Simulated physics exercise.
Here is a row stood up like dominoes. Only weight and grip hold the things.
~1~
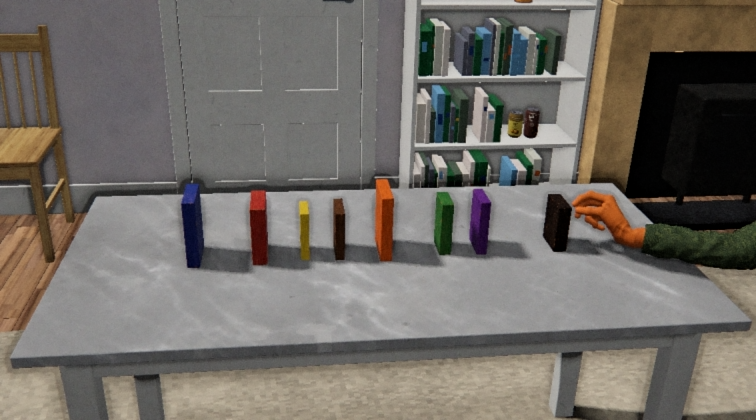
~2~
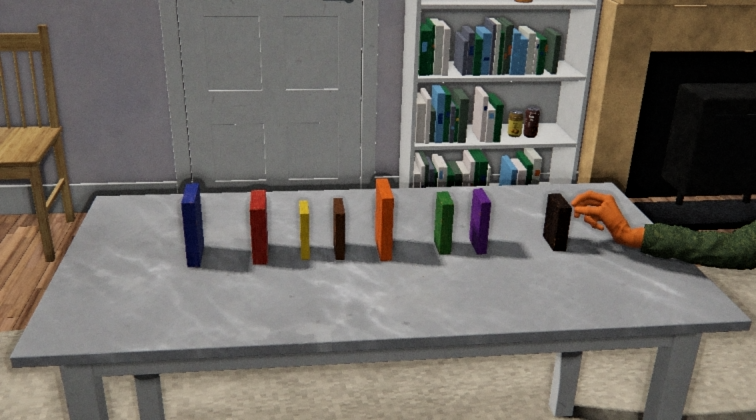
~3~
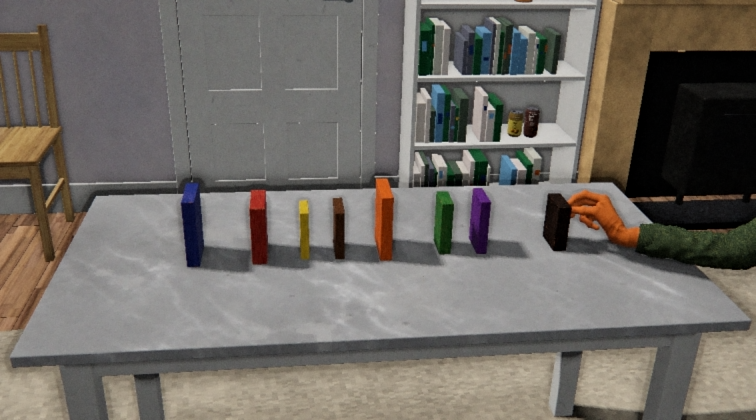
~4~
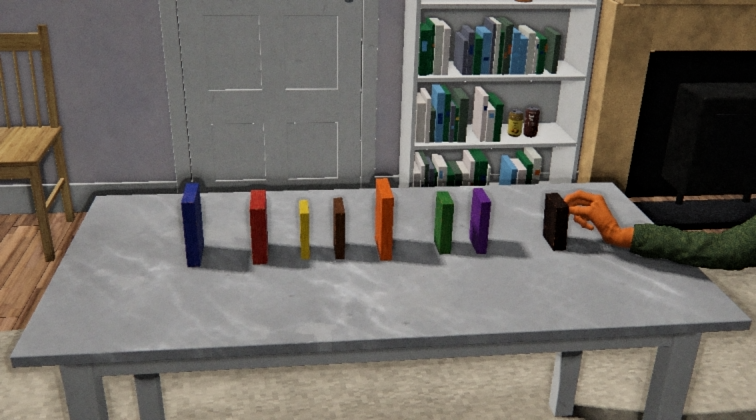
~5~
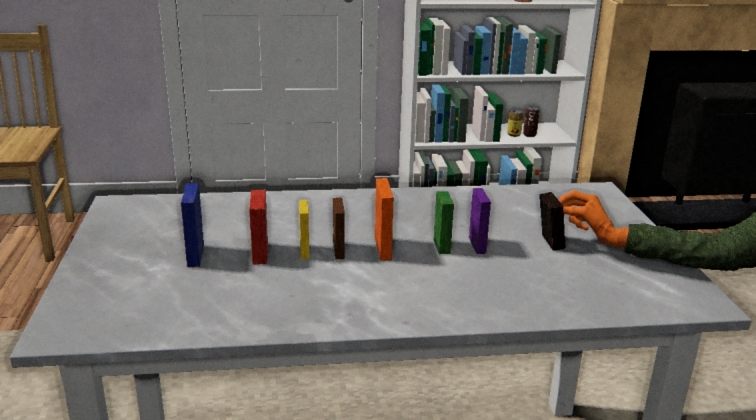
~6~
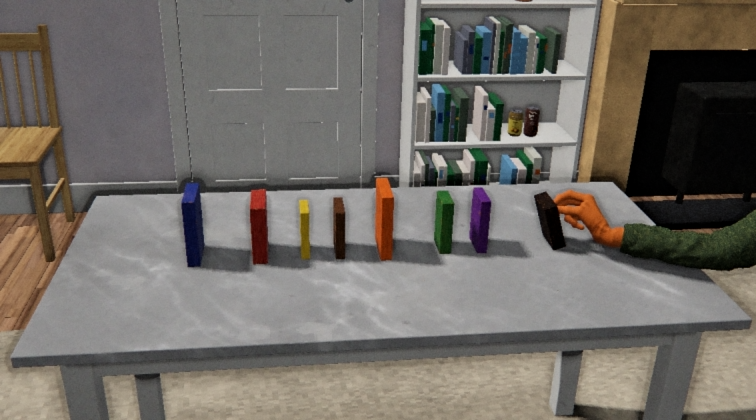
A gloved orange hand tilts the black board leftward, toward the row of standing colored blocks.
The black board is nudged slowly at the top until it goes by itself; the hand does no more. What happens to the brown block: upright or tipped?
The brown block is still upright.
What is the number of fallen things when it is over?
In all, 1.
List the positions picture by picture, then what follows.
The first frame shows brown block (339, 229); green board (443, 223).
The second frame shows red block (259, 227); yellow board (304, 230).
The third frame shows purple board (480, 221); green board (443, 223).
The fourth frame shows black board 3° over; orange block (384, 219); red block (259, 227).
The fifth frame shows black board 10° over; yellow board (304, 230); purple board (480, 221).
The sixth frame shows black board 18° over; brown block (339, 228); green board (444, 222).
Then, 0.20 s later than the last frame, black board 57° over.
Then, 0.30 s later than the last frame, black board 90° over.
When it is over, all 6 as before. End places, in pixels of the last picture, brown block near (339, 228).
